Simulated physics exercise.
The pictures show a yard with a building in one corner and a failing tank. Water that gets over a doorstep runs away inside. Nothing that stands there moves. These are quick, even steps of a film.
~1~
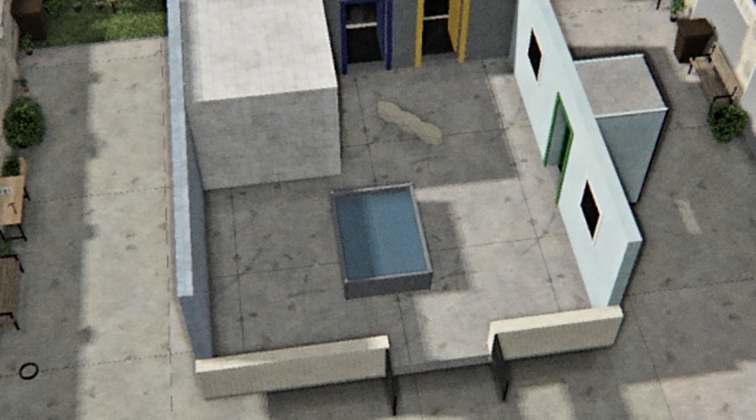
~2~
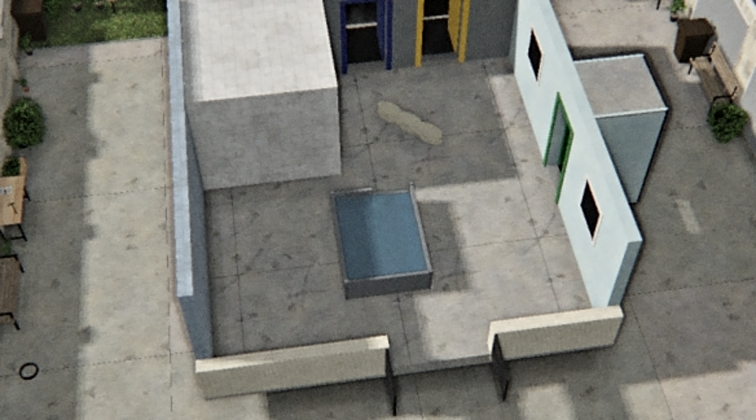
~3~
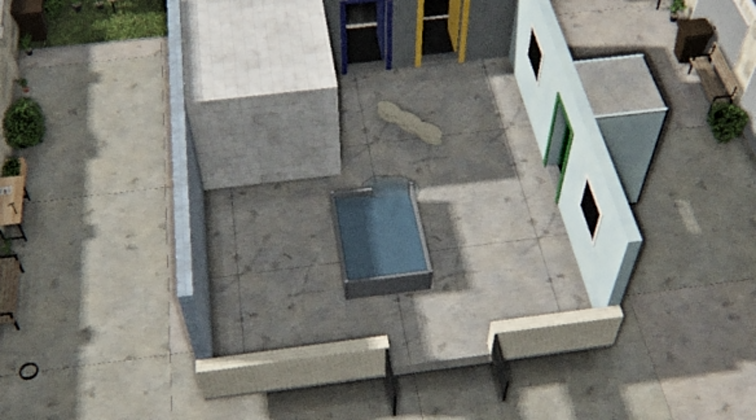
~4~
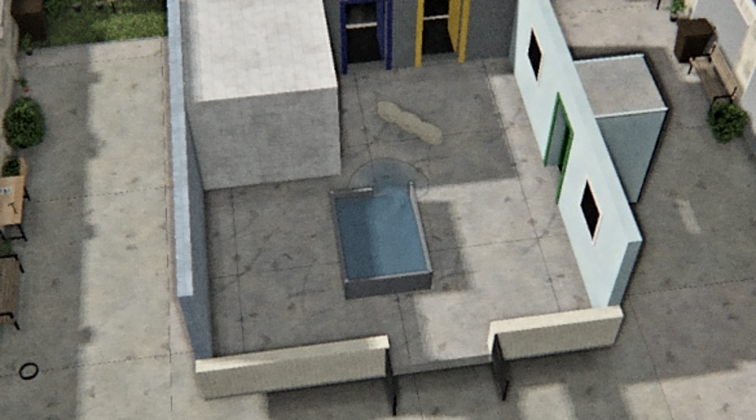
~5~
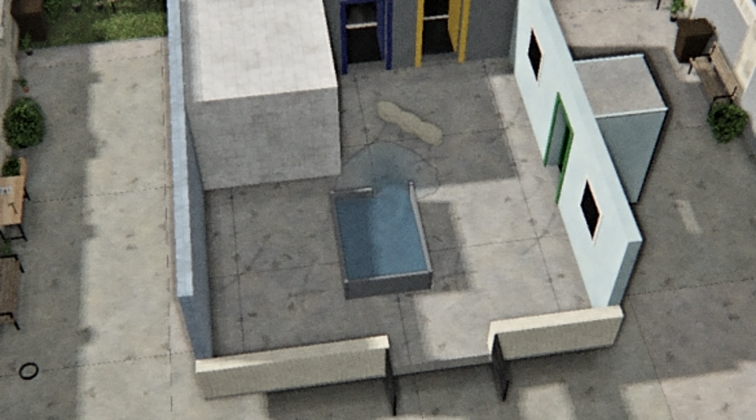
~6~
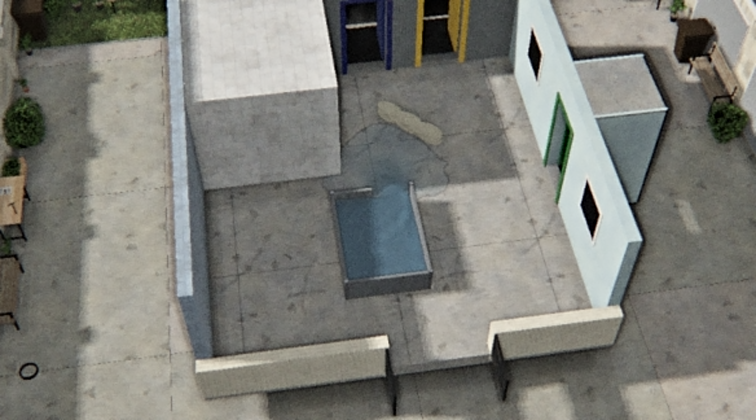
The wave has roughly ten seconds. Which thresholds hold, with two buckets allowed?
One by one: The yellow door stays under that; the green door stays under that; the blue door takes more than that.
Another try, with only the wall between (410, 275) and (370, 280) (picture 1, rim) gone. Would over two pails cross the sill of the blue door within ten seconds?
The blue one stays under.
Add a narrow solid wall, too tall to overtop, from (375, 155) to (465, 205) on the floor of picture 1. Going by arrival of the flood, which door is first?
The door marked blue.
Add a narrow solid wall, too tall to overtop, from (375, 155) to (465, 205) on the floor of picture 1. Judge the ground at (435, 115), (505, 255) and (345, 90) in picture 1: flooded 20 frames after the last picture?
In that order: Free of water, awash, awash.
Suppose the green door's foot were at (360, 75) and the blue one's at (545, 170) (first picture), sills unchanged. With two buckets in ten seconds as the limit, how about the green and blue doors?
My reading: Green door is over, blue door keeps below it.
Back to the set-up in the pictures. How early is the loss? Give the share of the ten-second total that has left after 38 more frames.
Close to 75 %.
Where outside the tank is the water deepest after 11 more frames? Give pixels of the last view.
Close to (326, 83).
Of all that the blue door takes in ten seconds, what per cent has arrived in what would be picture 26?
Close to 20 %.
A moment on, water covers 15 % of the floor; the yellow door not reached, the green door not reached, the blue door not reached.
Next, water covers 20 % of the floor; the yellow door not reached, the green door not reached, the blue door under two buckets in.
Then, water covers 30 % of the floor; the yellow door wet at the sill, nothing in, the green door not reached, the blue door over two buckets in.
Later, water covers 35 % of the floor; the yellow door wet at the sill, nothing in, the green door wet at the sill, nothing in, the blue door far over two buckets in.
In the end, water covers 55 % of the floor; the yellow door wet at the sill, nothing in, the green door wet at the sill, nothing in, the blue door far over two buckets in.
